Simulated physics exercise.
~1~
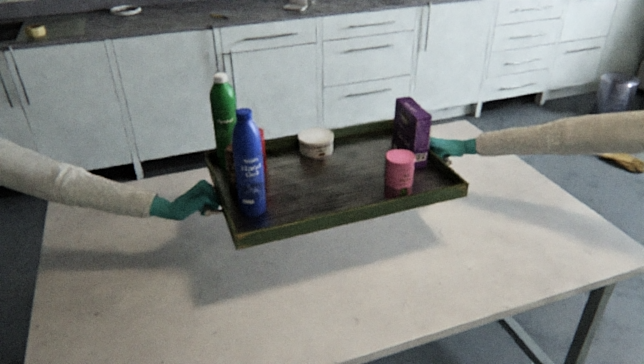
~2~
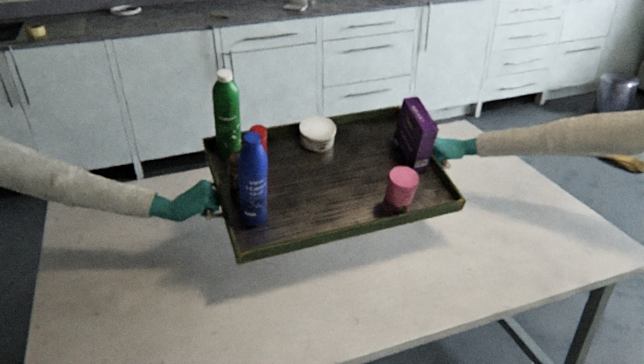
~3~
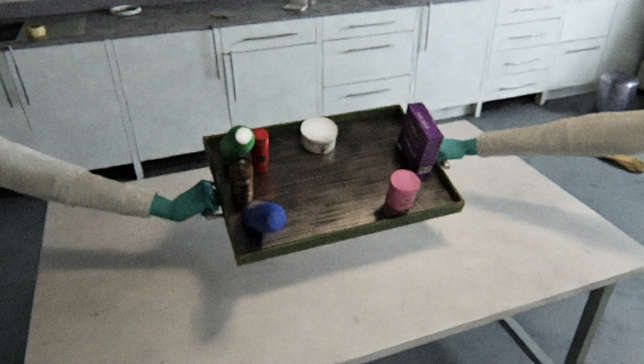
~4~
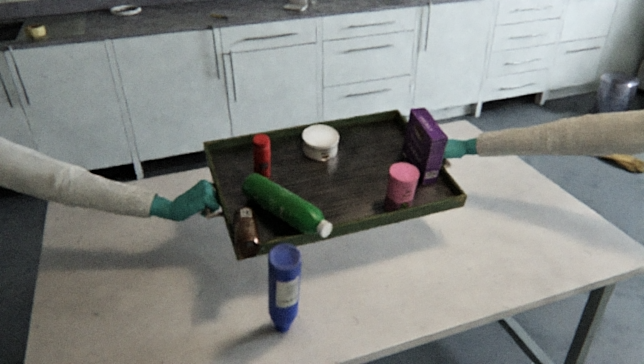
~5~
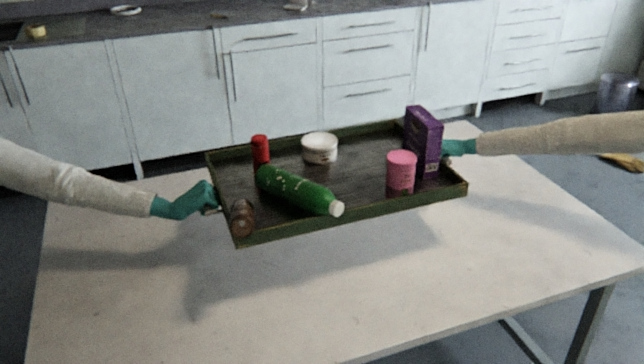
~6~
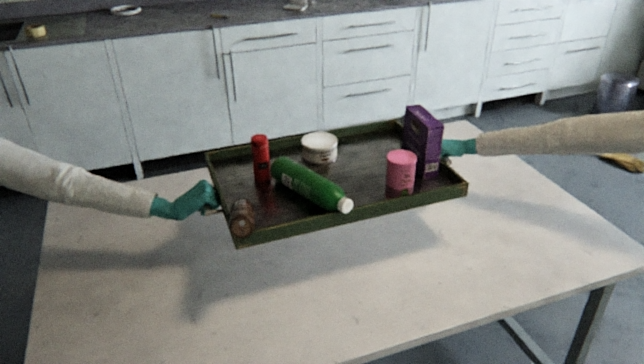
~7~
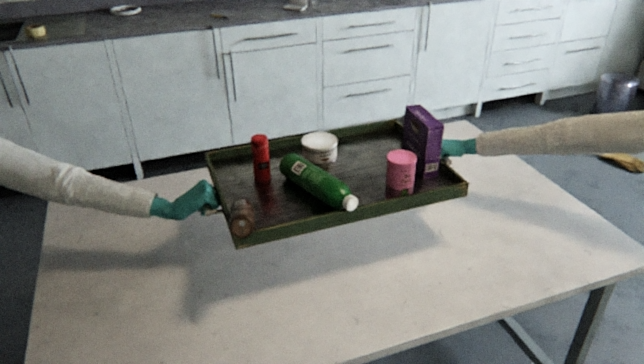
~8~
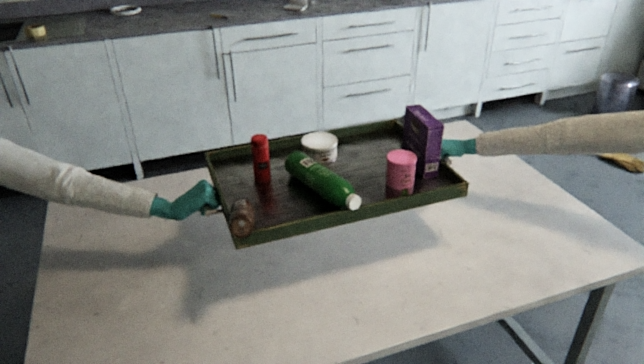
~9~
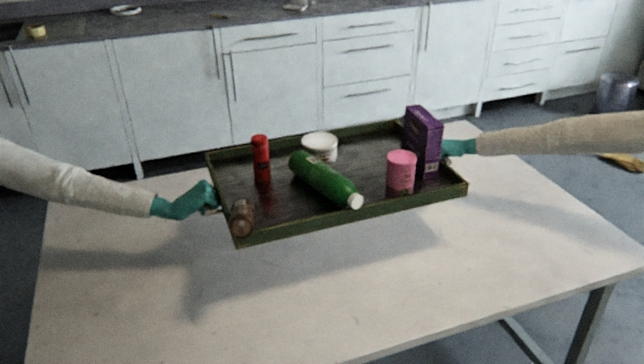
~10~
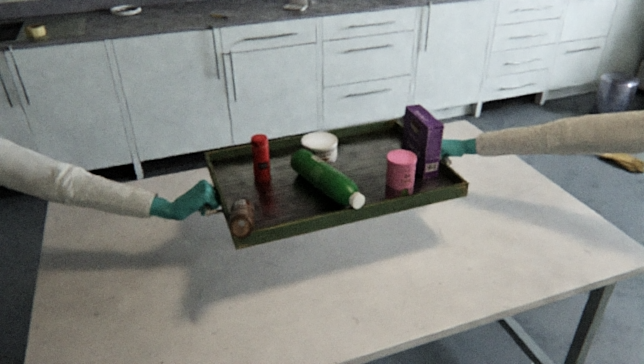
In a room with white cabinets, two gloved hands tipped a loaded tray toward the viewer above a table, and the blue bottle toppled off the near edge; once the tray levelled, the green bottle and brown can lay on their sides among the upright items.
